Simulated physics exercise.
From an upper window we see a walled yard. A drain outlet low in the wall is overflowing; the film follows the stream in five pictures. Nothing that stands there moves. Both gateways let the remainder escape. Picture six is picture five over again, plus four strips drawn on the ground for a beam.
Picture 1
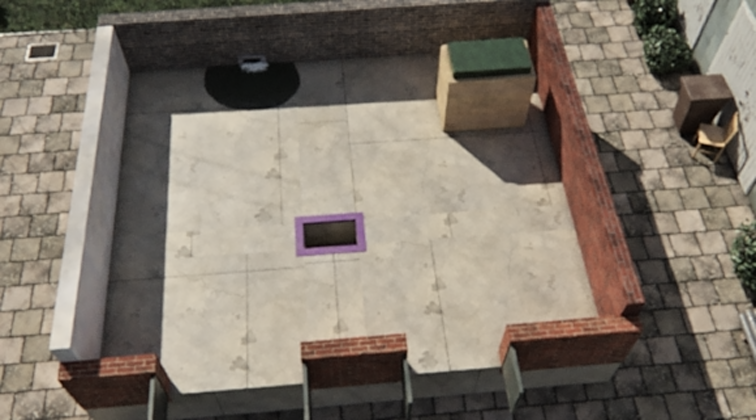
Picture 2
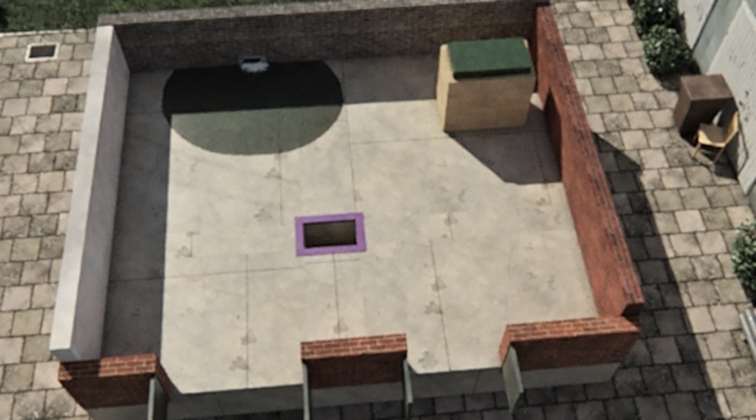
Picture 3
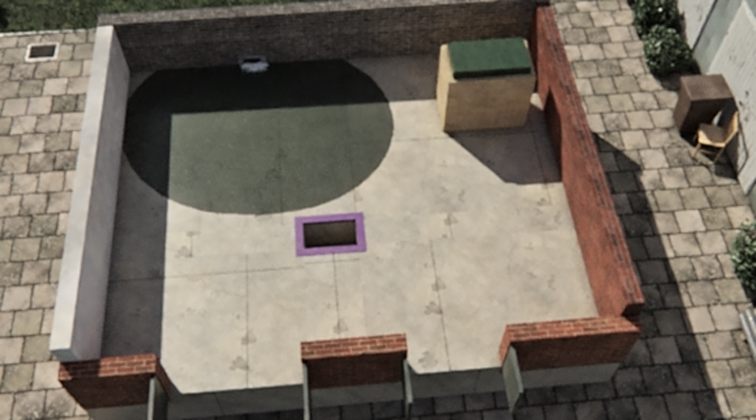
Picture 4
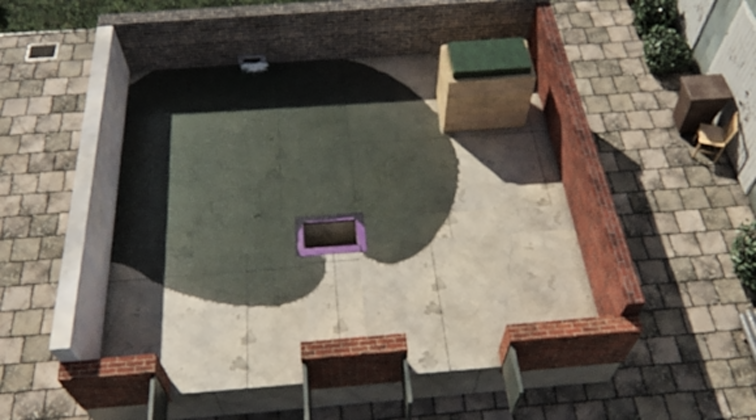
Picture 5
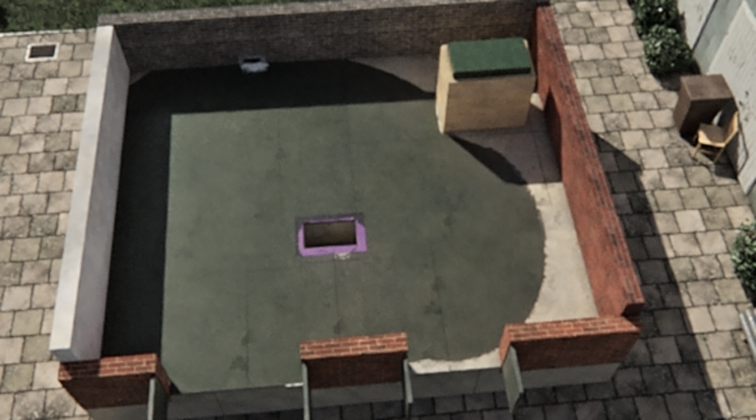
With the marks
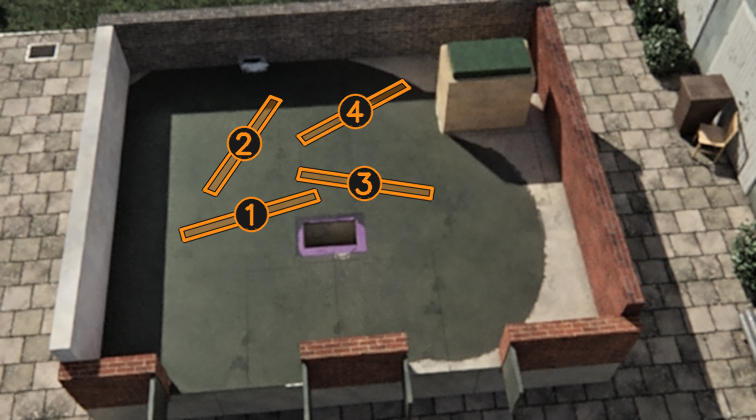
A dark wet patch spreads from the back wall of a walled yard across the pale paving, widening toward the front and right, reaching and surrounding the purple-edged drain, then covering most of the ground.
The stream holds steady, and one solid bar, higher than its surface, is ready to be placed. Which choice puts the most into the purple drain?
Choose 4.
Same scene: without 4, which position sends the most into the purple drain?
That is position 3.
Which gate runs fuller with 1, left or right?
The right gate.
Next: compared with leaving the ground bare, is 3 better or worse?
Position 3 is worse.
On the marked copy, 1 from (182, 235) to (316, 195); 2 from (210, 192) to (275, 98); 3 from (299, 174) to (431, 193); 4 from (301, 139) to (405, 84).
For position 1, about 5 % of the stream goes into the purple drain, about 94 % out by the gates.
For position 2, about 6 % of the stream goes into the purple drain, about 94 % out by the gates.
For position 3, about 10 % of the stream goes into the purple drain, about 89 % out by the gates.
For position 4, about 16 % of the stream goes into the purple drain, about 83 % out by the gates.
